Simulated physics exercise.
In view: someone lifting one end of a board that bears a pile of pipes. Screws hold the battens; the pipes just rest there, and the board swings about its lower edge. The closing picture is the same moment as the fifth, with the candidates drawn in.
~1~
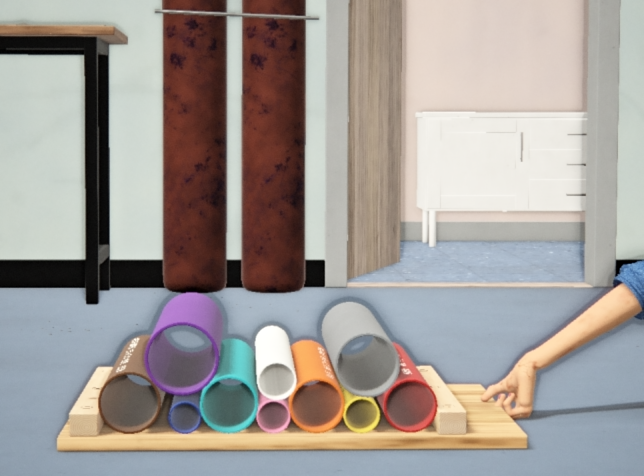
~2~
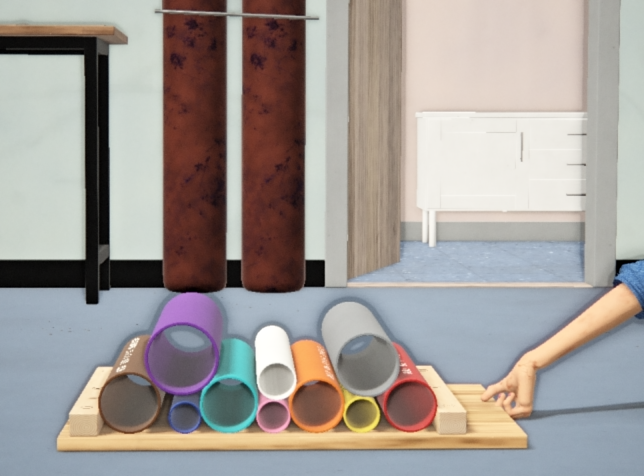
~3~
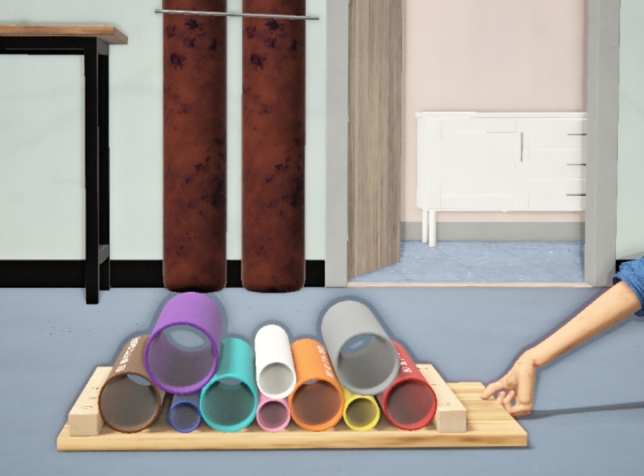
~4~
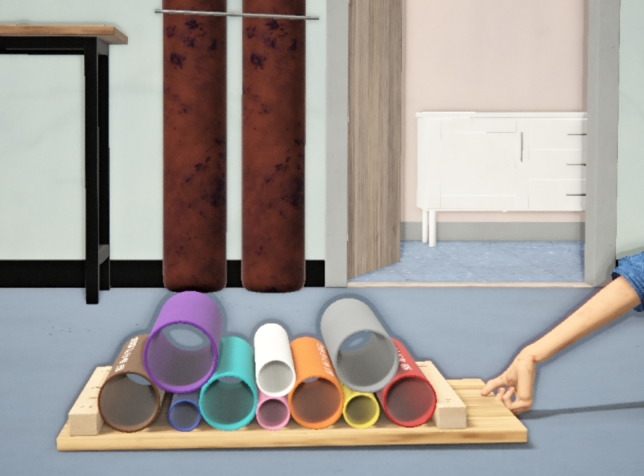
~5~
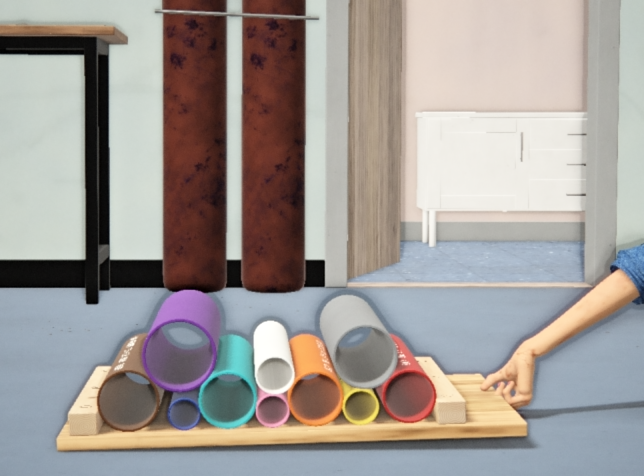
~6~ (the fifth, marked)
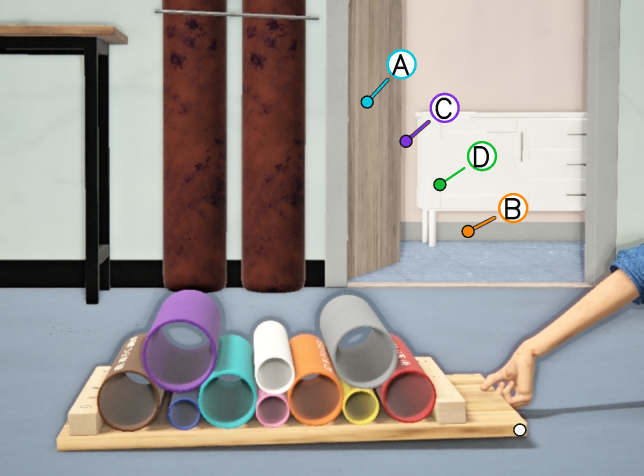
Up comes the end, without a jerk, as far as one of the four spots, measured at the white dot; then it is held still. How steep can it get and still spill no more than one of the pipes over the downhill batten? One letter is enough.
Lift it to C and no more.
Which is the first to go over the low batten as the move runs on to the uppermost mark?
The purple one.
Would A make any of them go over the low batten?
Yes.
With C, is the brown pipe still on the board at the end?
Yes.
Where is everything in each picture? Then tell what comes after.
The first picture shows orange pipe (317, 406); yellow pipe (362, 415); red pipe (411, 406).
The second picture shows red pipe (411, 405); grey pipe (367, 365).
The third picture shows board (289, 403); orange pipe (317, 404); yellow pipe (361, 413); pink pipe (274, 415).
The fourth picture shows board (289, 401); brown pipe (129, 402); turquoise pipe (229, 402); blue pipe (185, 416).
The fifth picture shows board (289, 398); brown pipe (128, 401); blue pipe (185, 414).
On the copy, A at (367, 102); B at (468, 231); C at (406, 141); D at (440, 184); the white dot at (520, 430).
On C. First, board at 21°.
Then, board at 40°.
Finally, board at 41°, none over the low batten.
By contrast, A two over the low batten (grey, purple); B none over the low batten; D none over the low batten.
